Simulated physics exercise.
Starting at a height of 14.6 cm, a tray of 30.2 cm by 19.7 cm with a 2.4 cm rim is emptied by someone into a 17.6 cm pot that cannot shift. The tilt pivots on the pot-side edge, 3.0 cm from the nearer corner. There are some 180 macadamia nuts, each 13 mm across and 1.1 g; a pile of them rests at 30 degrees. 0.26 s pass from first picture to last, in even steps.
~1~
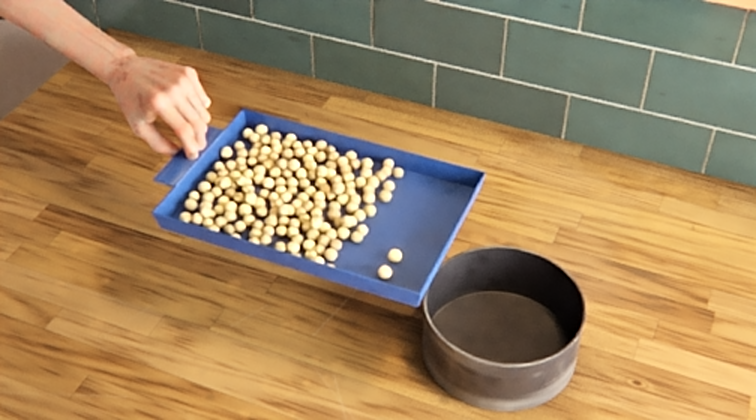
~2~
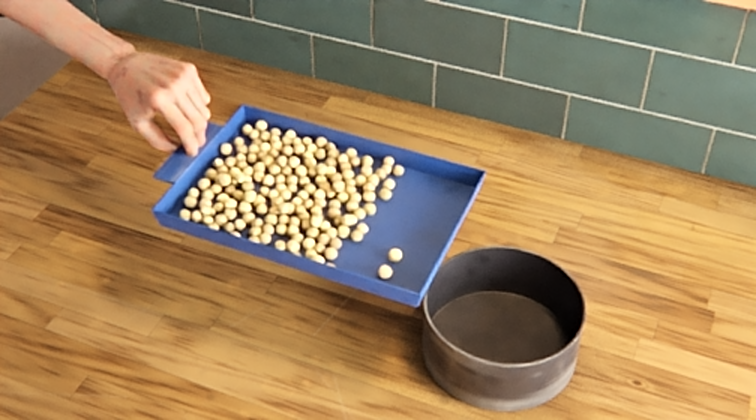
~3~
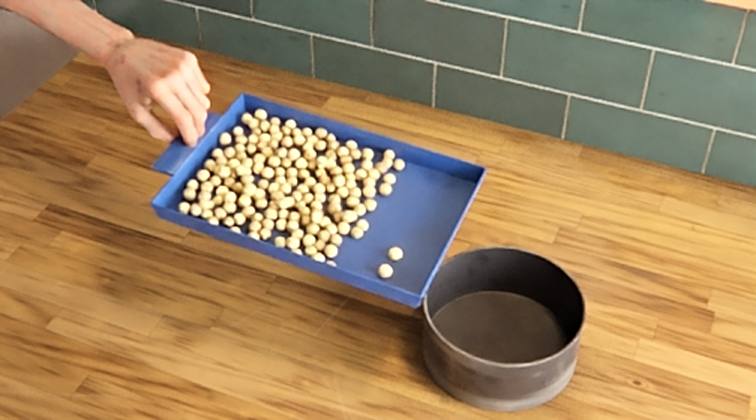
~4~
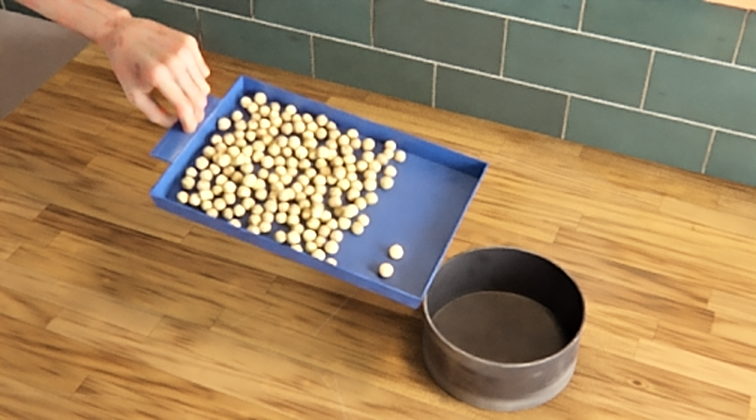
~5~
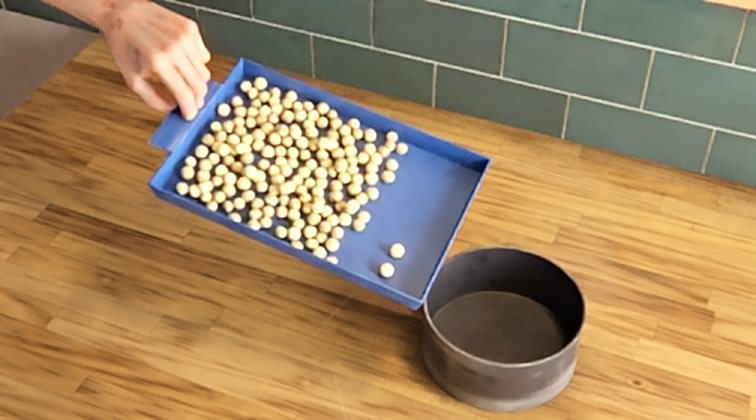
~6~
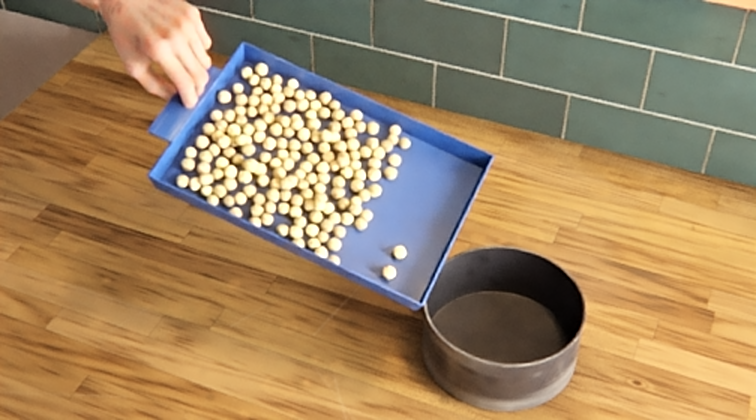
A blue tray of small, round, pale nuts sits nearly still at first, one hand gripping its left handle beside a dark round pot on a wooden counter. The hand then gradually raises the handle end, steepening the tray toward the pot, while the nuts keep their places on it.
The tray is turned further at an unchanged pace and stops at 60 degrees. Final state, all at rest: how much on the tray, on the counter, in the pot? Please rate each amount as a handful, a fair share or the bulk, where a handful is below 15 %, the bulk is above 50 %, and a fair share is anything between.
Tray: The bulk; counter: A fair share; pot: A handful.
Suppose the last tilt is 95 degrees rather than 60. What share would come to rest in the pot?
5 %.
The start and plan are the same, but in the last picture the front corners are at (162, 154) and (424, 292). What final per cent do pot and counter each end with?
In the pot: 15 per cent; on the counter: 5 per cent.
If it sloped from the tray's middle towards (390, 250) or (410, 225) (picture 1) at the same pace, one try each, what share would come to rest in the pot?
Around 20 % for the first direction, around 25 % for the second.
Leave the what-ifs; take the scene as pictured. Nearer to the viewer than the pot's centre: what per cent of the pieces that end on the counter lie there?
About 100 per cent.
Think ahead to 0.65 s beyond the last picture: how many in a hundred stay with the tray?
Roughly 85 per cent.
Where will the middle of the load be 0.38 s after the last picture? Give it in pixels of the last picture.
Around (371, 224).
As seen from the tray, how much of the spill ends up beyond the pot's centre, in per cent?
Around 70 per cent, give or take.
Then, 0.23 s after the last picture, tilt 40 degrees; the tray holds 100 %, the pot 0 %.
Then, 0.38 s after the last picture, tilt 54 degrees; the tray holds 100 %, the pot 0 %.
Then, 0.65 s after the last picture, tilt 60 degrees; the tray holds 85 %, the pot 0 %.
In the end, tray 70 %, counter 30 %, pot 0 %.
